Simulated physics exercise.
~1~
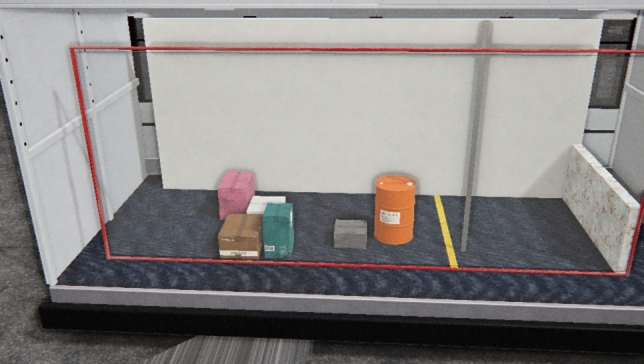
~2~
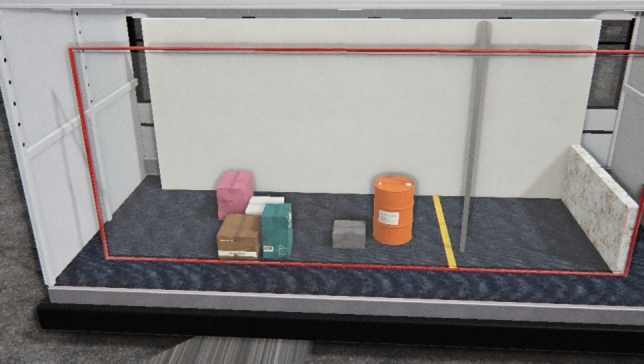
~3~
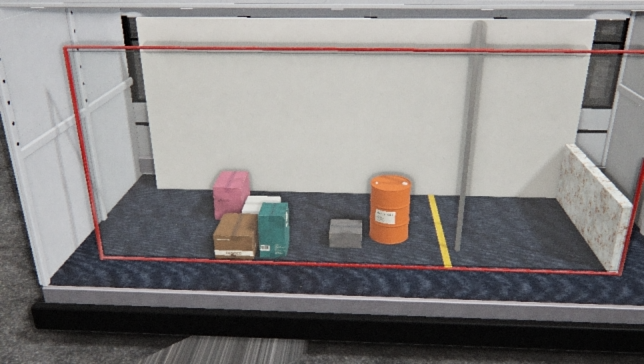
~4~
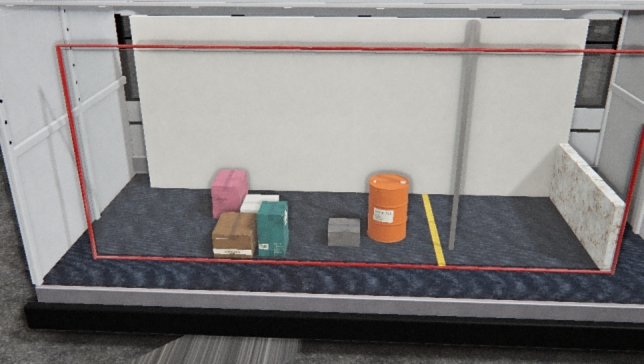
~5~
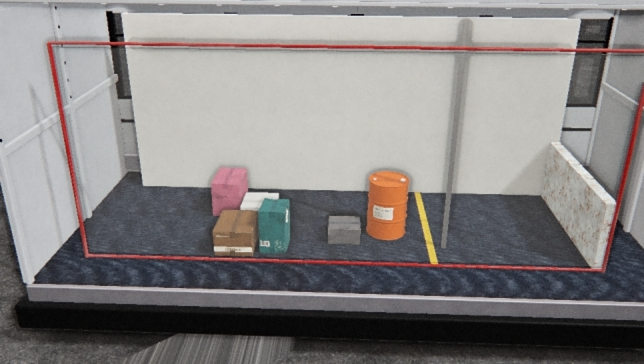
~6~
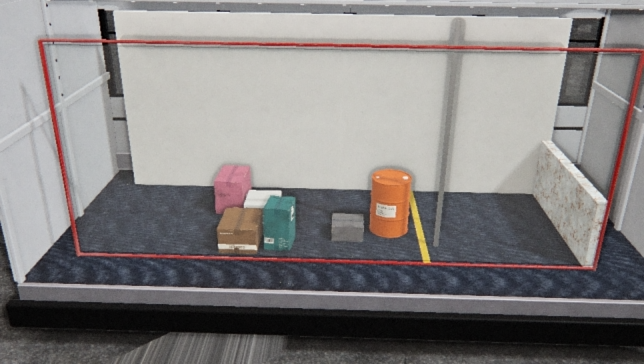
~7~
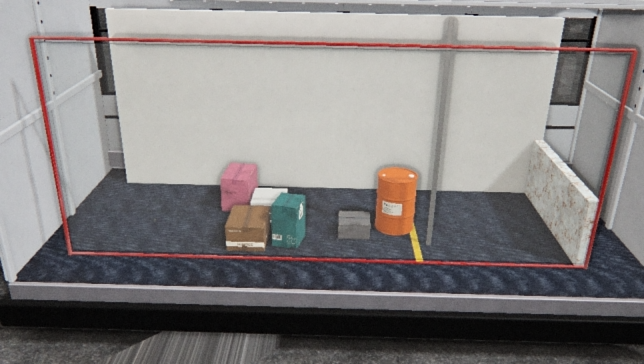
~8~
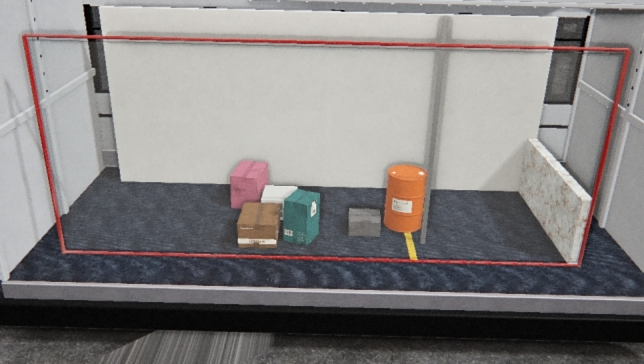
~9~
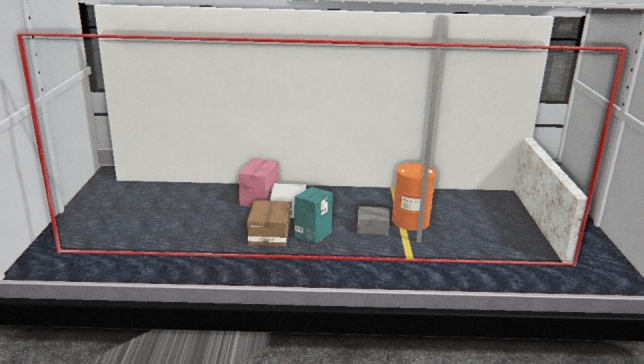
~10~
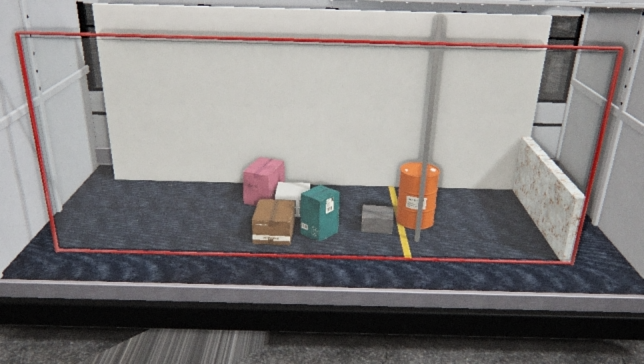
An orange drum slid right across the yellow line on the floor of an open bay and ended up standing just past it, while the pink, white, brown, teal and grey boxes slid the same way but stopped short of the line.
